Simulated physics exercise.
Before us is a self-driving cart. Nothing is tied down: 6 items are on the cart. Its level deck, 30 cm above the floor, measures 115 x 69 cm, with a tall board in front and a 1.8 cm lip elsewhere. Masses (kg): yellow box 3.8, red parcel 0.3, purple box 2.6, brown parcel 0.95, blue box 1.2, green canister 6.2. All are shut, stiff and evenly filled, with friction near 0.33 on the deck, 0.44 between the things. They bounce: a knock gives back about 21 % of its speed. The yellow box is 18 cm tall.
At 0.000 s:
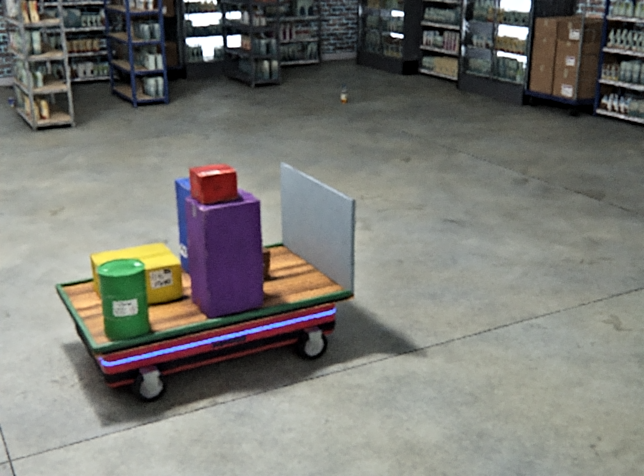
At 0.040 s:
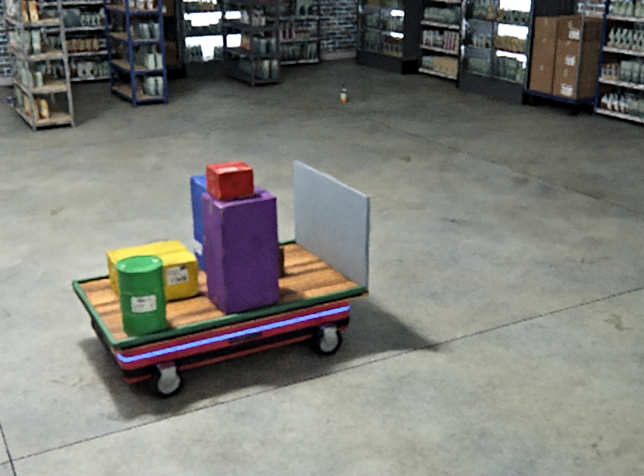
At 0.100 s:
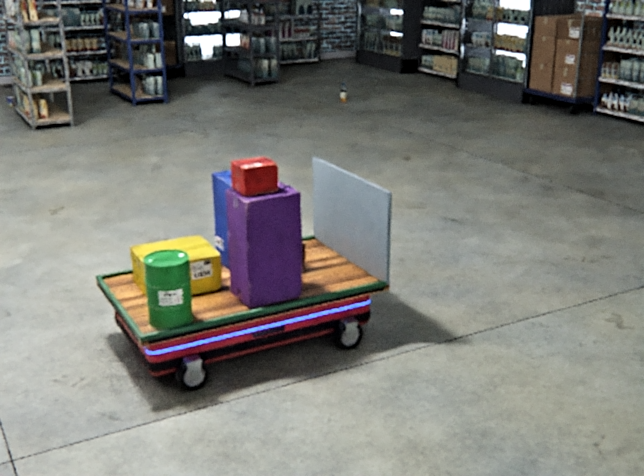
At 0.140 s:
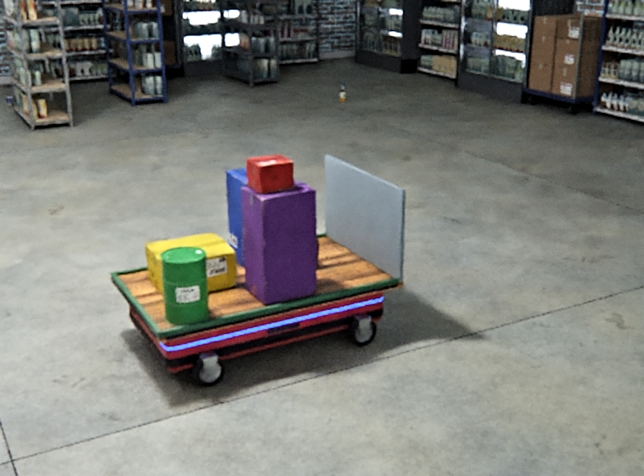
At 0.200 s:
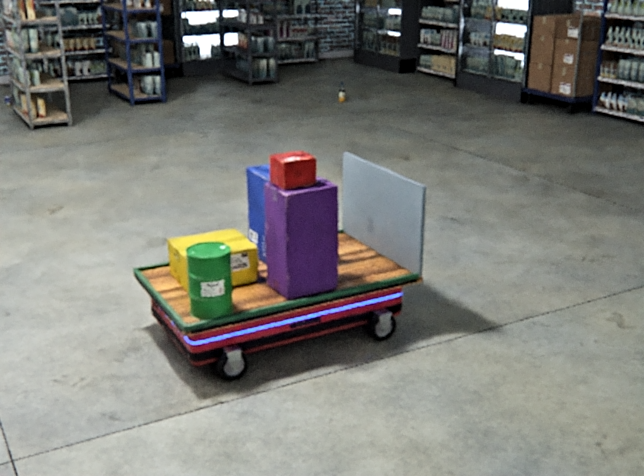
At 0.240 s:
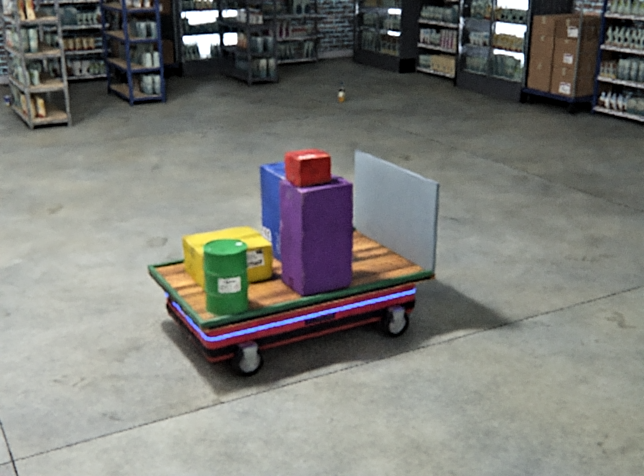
A flat cart carrying a green canister, a yellow box, a purple box, a blue box and a red parcel rolls steadily to the right across a concrete floor, board end first, while its load stays in place.
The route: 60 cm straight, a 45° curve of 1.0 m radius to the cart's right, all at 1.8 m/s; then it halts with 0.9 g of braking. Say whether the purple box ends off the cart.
The purple box is still aboard.
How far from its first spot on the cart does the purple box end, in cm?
About 40 cm.
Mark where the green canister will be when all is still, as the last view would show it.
At about (562, 270).
After 0.84 s, 151 cm covered, turned 42°; purple box 7° off upright near (530, 225); red parcel 7° off upright; blue box 11° off upright.
After 1.24 s, 187 cm covered, turned 45°, stopped; purple box moved 30 cm; red parcel on its side; blue box 13° off upright.
In the end (2.6 s), toppled on the cart, red parcel and blue box; not toppled but over 10 cm from the start, yellow box, purple box, brown parcel and green canister.
